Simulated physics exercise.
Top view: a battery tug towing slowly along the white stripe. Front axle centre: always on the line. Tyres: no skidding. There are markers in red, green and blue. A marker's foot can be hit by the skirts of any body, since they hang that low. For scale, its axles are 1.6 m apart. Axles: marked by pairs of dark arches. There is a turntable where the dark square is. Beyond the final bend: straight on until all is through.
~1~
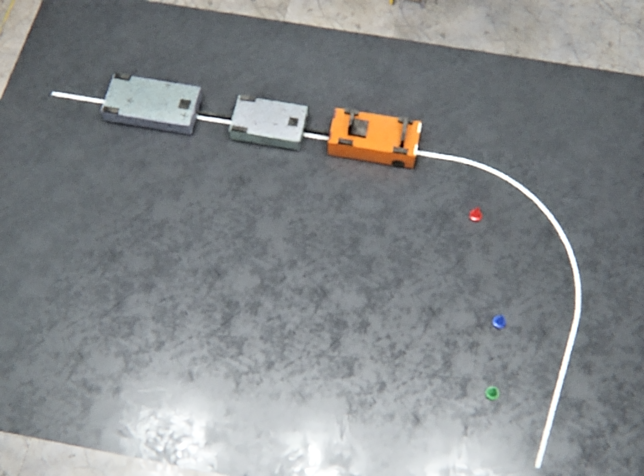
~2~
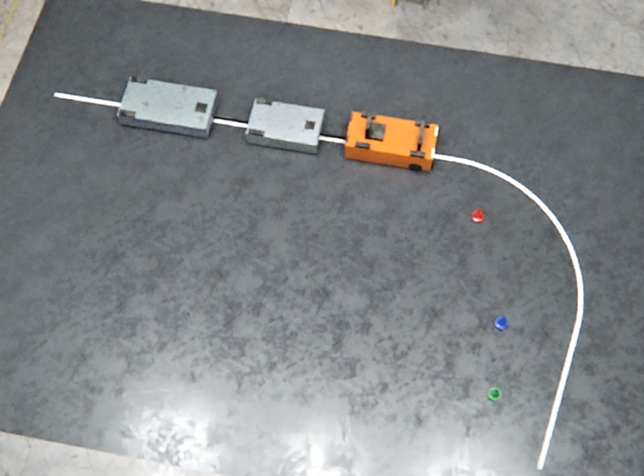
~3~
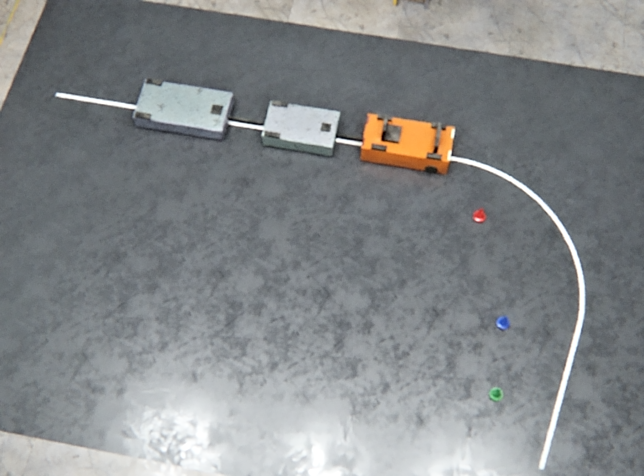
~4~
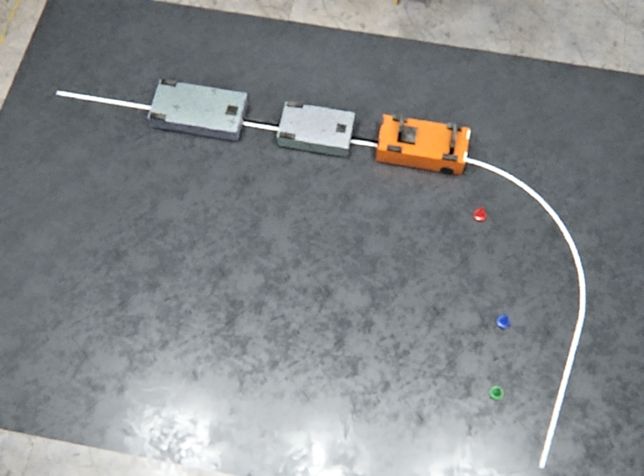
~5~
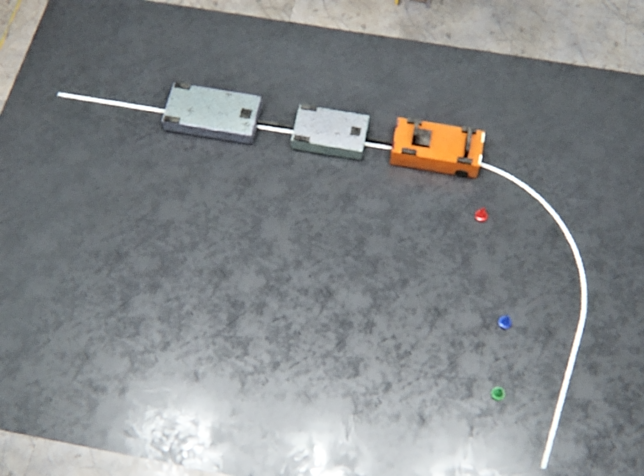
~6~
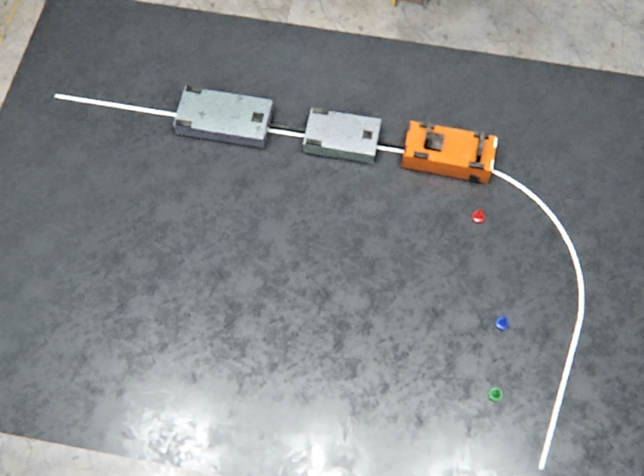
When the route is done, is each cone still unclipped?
Red: No, clipped; green: Yes, unclipped; blue: Yes, unclipped.
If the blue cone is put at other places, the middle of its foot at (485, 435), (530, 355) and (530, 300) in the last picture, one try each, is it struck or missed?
In the first spot it is left alone, in the second contacted, and in the third contacted.
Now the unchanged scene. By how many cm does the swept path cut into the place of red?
Roughly 25 for red.
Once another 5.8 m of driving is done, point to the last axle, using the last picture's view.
The axle is about at (366, 135).
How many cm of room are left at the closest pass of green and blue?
Green keeps 35 to spare, while blue keeps 25.
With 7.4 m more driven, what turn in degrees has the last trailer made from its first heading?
The last trailer is now at about 10 degrees to its starting heading.
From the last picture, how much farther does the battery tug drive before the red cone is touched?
9.0 m.
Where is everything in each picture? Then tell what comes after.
Nose (413, 138); last axle (117, 93); still straight; red (476, 214), green (493, 392), blue (500, 321); 2 trailers, in the first picture.
Nose (430, 141); last axle (133, 96); still straight, in the second picture.
Nose (447, 144); last axle (149, 99); still straight, in the third picture.
Nose (462, 145); last axle (163, 99); still straight, in the fourth picture.
Nose (477, 148); last axle (177, 102); still straight, in the fifth picture.
Nose (489, 153); last axle (189, 106); turned 2°; red (479, 215), green (496, 394), blue (503, 322), in the sixth picture.
After another 3.7 m, the last axle is at (304, 124) of the last picture, on the line.
After another 8.9 m, the last axle is at (452, 164) of the last picture, 50 cm off the line; the second trailer has hit red.
After another 15.2 m, the last axle is at (549, 321) of the last picture, 85 cm off the line; blue has been passed with 25 cm to spare.
After another 17.4 m, the last axle is at (547, 403) of the last picture, 35 cm off the line; green has been passed with 35 cm to spare.
After another 18.6 m, the last axle is at (541, 447) of the last picture, 25 cm off the line; 1 of 3 struck in all.
